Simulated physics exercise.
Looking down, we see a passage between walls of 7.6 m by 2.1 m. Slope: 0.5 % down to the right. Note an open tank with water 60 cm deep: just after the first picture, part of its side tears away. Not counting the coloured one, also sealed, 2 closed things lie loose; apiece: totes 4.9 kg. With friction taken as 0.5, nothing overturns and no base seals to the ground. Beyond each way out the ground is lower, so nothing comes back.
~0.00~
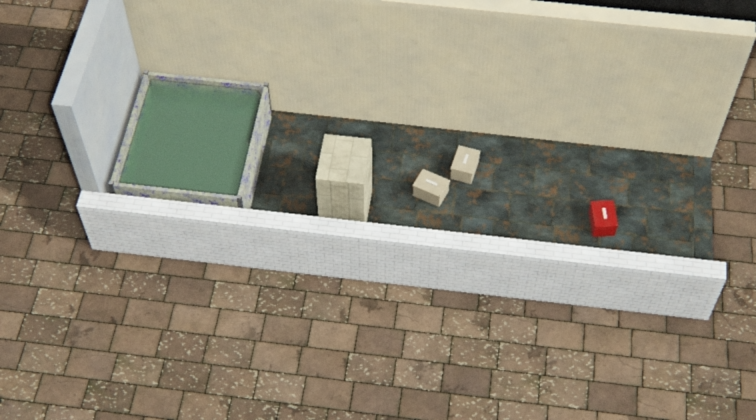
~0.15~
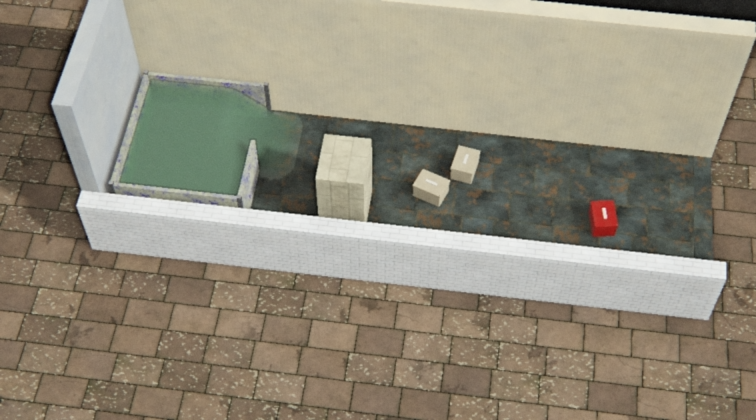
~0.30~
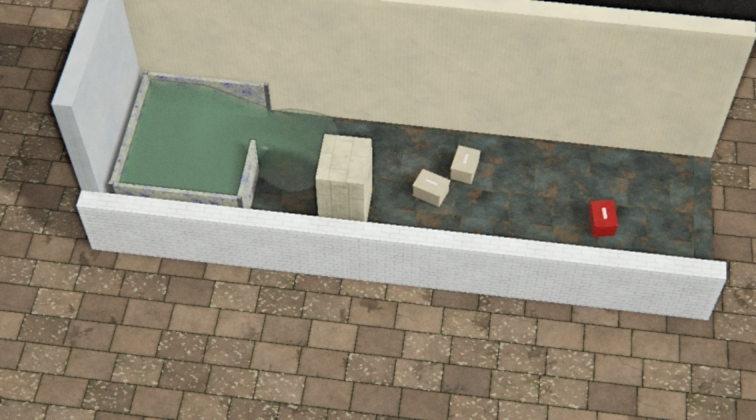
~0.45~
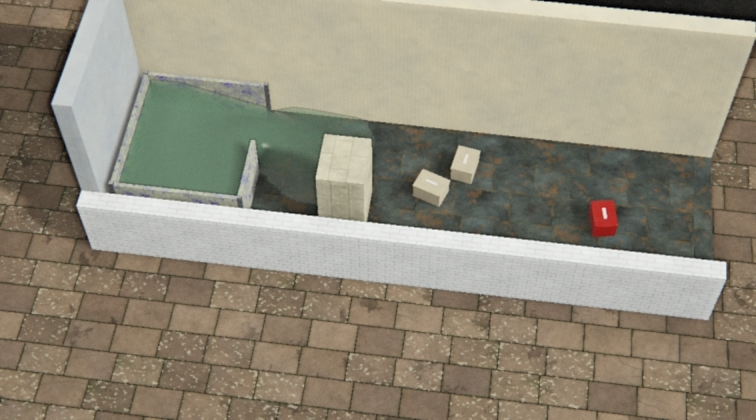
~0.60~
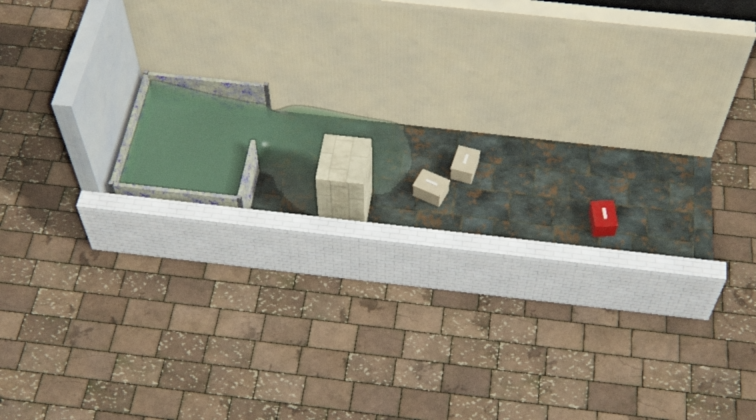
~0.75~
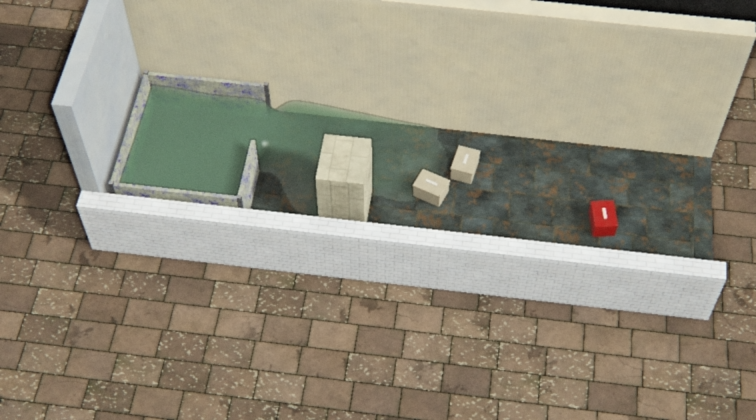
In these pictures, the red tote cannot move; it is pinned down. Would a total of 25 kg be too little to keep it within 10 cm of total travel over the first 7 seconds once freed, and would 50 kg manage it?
Yes, but 50 kg manages.
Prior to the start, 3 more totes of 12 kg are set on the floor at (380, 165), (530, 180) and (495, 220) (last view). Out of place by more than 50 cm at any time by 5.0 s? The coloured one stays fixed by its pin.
First exceeds it, then exceeds it, then exceeds it.
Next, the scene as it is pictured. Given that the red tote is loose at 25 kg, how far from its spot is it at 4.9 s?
I'd put it at about 120 cm.
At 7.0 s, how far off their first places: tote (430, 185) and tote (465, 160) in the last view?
Going in turn, one is washed out and the other is washed out.
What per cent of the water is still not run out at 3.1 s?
88 % or so.
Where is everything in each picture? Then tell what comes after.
In the first picture, the red tote at (604, 214) rests on the ground; water covers 2.8 m2; 0 of 3 have shifted.
In the second picture, the red tote at (604, 214), on the bottom; 3.3 m2 under water; 0 of 3 have shifted.
In the third picture, the red tote at (604, 214), on the bottom; water covers 4.0 m2; 0 of 3 have shifted.
In the fourth picture, the red tote at (604, 214) rests on the ground; water covers 4.6 m2; 0 of 3 have shifted.
In the fifth picture, the red tote at (604, 214), on the bottom; 5.3 m2 under water; 0 of 3 have shifted.
In the sixth picture, the red tote at (604, 214), on the bottom; 5.8 m2 under water; 0 of 3 have shifted.
After 1.4 s the red tote would be 0 cm from its start with 25 kg and 0 cm from its start with 50 kg; 0 cm of water round it then.
After 3.1 s the red tote would be 77 cm from its start with 25 kg and 0 cm from its start with 50 kg; 8 cm of water round it then.
After 4.9 s the red tote would be 118 cm from its start with 25 kg and 0 cm from its start with 50 kg; 6 cm of water round it then.
After 7.0 s the red tote would be 118 cm from its start with 25 kg and 0 cm from its start with 50 kg; 5 cm of water round it then.
